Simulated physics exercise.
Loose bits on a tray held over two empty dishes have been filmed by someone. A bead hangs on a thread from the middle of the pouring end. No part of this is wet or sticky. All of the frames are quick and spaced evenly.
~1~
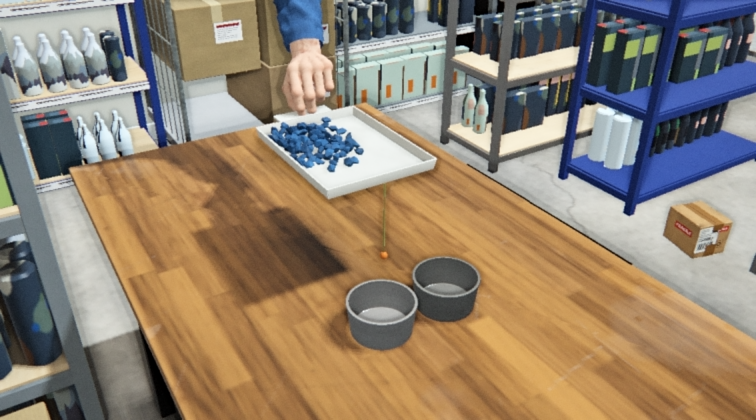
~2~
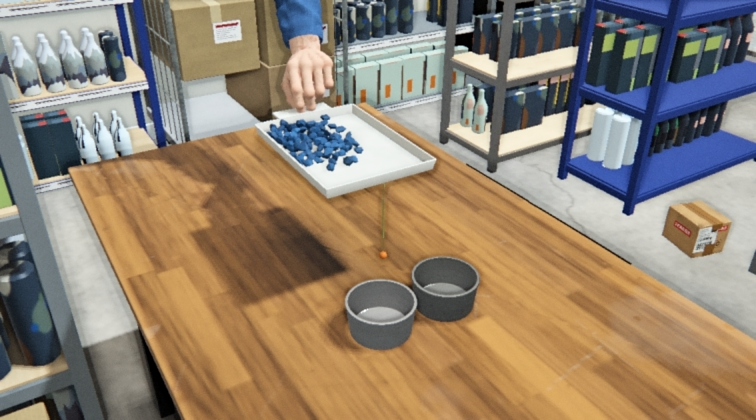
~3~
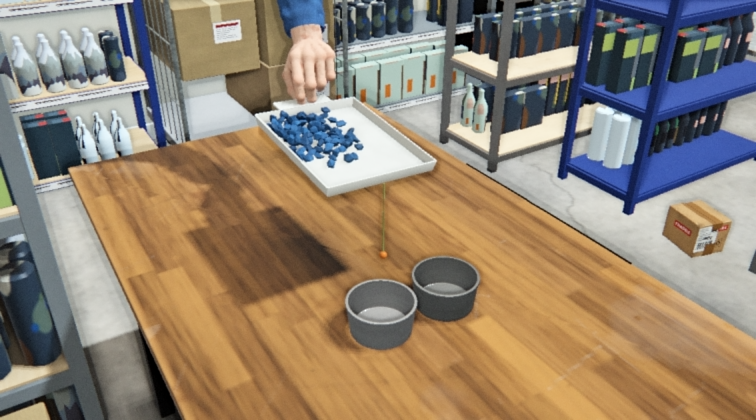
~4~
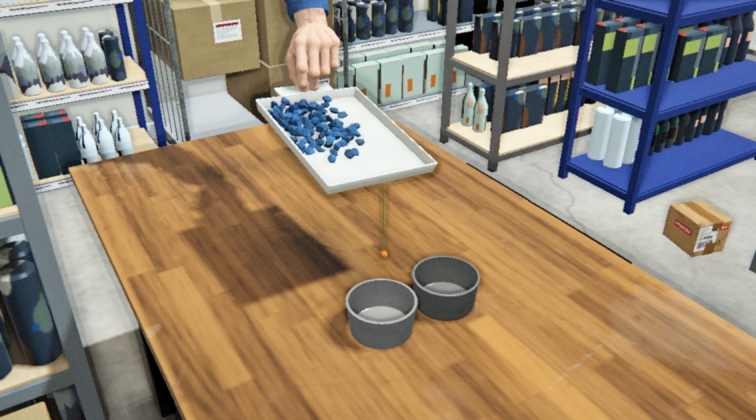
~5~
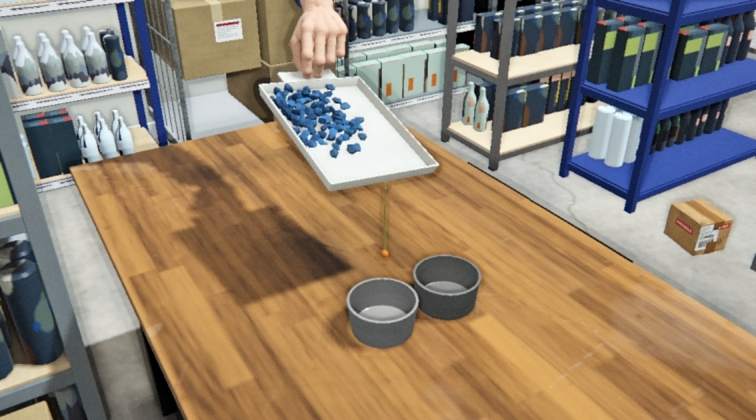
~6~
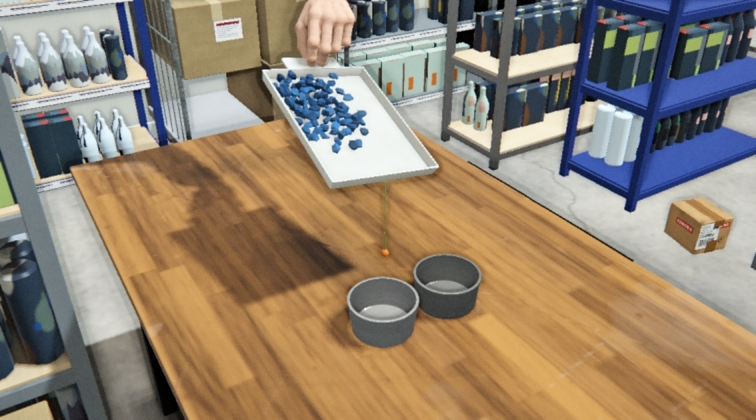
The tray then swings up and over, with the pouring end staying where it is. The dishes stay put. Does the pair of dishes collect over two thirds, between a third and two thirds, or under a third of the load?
The share caught is moderate, one third to two thirds.
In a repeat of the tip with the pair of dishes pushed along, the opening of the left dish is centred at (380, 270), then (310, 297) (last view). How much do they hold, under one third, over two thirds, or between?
To begin with: Between a third and two thirds; after that: Under a third.
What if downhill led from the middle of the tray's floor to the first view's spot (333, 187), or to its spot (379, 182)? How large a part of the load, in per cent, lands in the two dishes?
It comes to about 20 per cent the first time and about 70 per cent the second.
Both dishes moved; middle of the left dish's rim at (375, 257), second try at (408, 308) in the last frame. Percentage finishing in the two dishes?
20 and 10 in a hundred.
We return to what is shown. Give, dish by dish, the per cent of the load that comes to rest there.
In the left dish 10 per cent comes to rest, in the right dish 40 per cent.
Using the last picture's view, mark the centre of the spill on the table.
The centre sits near (441, 272).
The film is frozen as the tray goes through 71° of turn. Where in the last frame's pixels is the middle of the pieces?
I'd put it at about (419, 173).
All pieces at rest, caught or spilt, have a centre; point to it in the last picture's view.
About pixel (447, 291).
Shortly afterwards, tray tipped steeply; near two thirds on the tray; near a third in the air.
Next, tray tipped past a quarter turn; a little in the left dish; near half in the right dish; near a third outside both; a little in the air.
Some moments later, tray tipped past a quarter turn; a little in the left dish; near half in the right dish; near half outside both.
In the end, tray tipped past a quarter turn; a little in the left dish; near half in the right dish; near half outside both.
